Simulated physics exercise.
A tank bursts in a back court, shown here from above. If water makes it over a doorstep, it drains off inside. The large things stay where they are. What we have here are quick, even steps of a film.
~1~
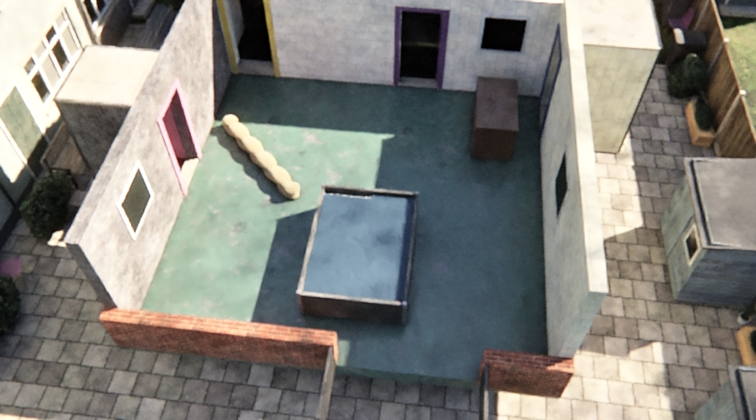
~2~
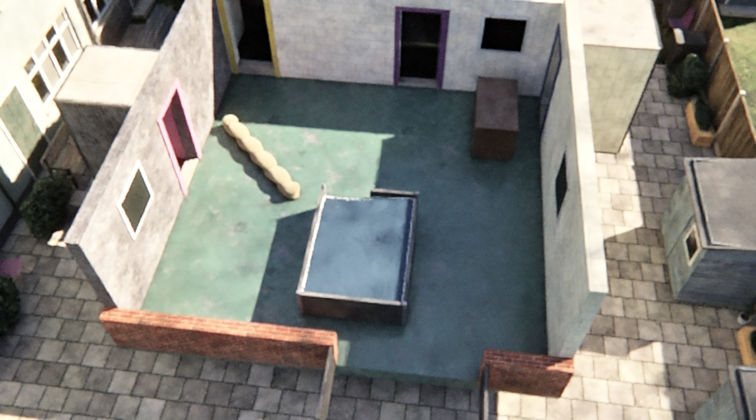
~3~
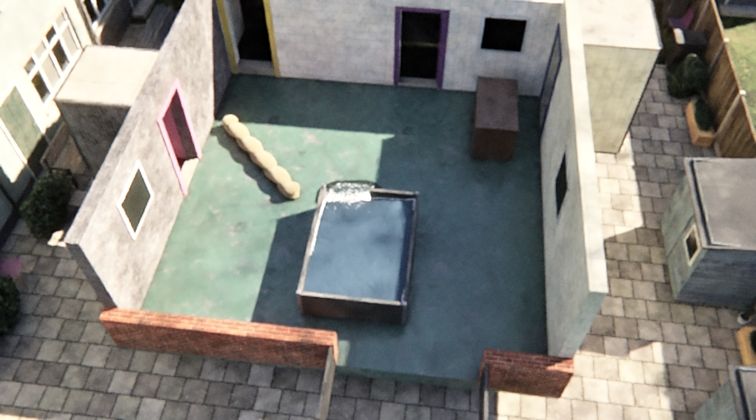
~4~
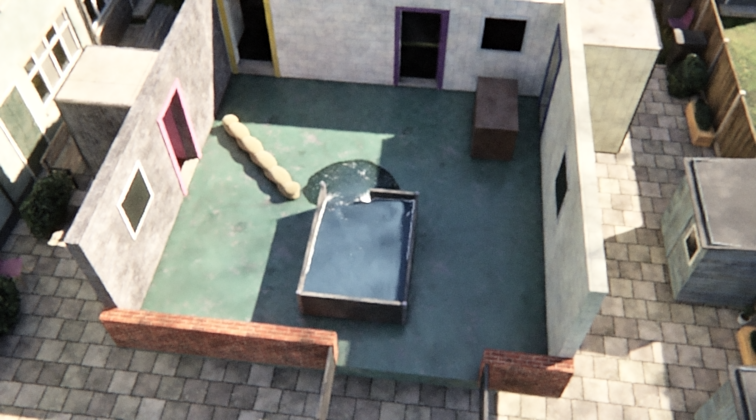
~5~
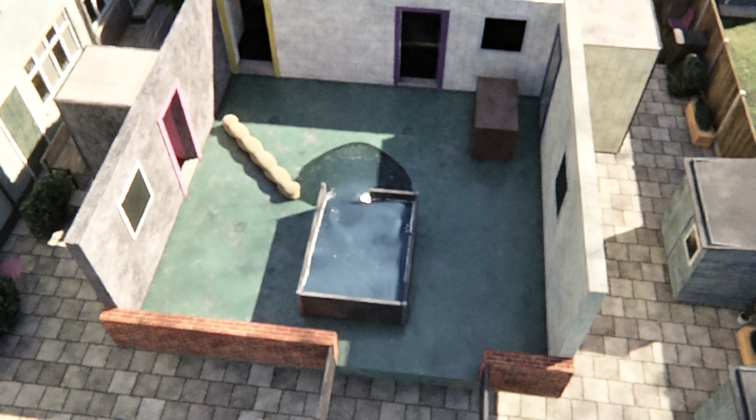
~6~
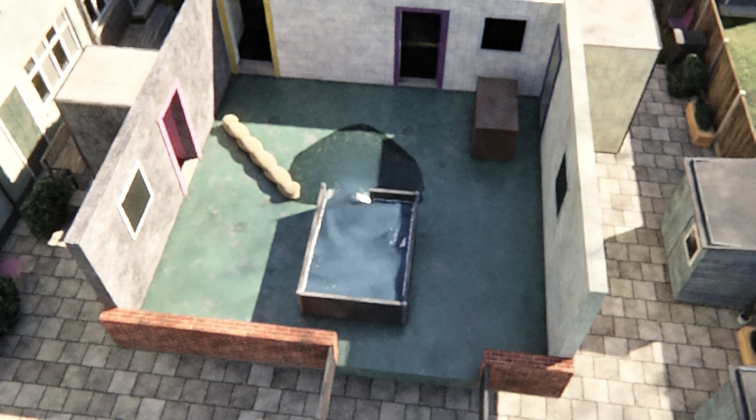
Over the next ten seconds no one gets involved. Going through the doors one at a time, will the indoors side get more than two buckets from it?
One by one: Pink door: Two buckets at most; purple door: Above two buckets; blue door: Two buckets at most; yellow door: Two buckets at most.
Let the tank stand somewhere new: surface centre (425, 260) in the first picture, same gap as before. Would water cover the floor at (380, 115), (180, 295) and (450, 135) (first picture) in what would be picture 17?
Going through them in turn: Waterlogged, still bare and waterlogged.
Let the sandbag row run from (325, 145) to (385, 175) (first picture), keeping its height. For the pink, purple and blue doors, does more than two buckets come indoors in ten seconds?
Lab note - pink overshoots, purple keeps within bounds, blue keeps within bounds.
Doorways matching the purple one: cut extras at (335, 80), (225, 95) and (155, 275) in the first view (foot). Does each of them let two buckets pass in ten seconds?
Door by door: Ends up above, ends up above, ends up below.
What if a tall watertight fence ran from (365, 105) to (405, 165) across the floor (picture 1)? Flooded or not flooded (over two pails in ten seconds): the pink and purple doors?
Pink stays within, purple stays within.
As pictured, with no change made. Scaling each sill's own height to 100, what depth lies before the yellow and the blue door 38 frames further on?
Some 60 percent and then some 80 percent.
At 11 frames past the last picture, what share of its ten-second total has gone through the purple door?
Share at that point: Roughly 10 %.
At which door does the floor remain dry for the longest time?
That is the pink door.
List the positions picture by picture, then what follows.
The tank at (361, 243) is whole and still, in the first frame.
Water pours out on the tank's far side and has run to a hidden place, in the second frame.
Water pours out on the tank's far side and has run to (374, 187), in the third frame.
Water pours out on the tank's far side and has run to (369, 164), in the fourth frame.
Water pours out on the tank's far side and has run to (350, 146), in the fifth frame.
Water pours out on the tank's far side and has run to (359, 127), in the sixth frame.
A moment on, water covers 25 % of the floor; the pink door not reached, the purple door not reached, the blue door not reached, the yellow door not reached.
Next, water covers 35 % of the floor; the pink door not reached, the purple door under two buckets in, the blue door not reached, the yellow door wet at the sill, nothing in.
Then, water covers 35 % of the floor; the pink door not reached, the purple door over two buckets in, the blue door not reached, the yellow door under two buckets in.
Later, water covers 55 % of the floor; the pink door wet at the sill, nothing in, the purple door far over two buckets in, the blue door under two buckets in, the yellow door under two buckets in.
In the end, water covers 90 % of the floor; the pink door wet at the sill, nothing in, the purple door far over two buckets in, the blue door under two buckets in, the yellow door under two buckets in.
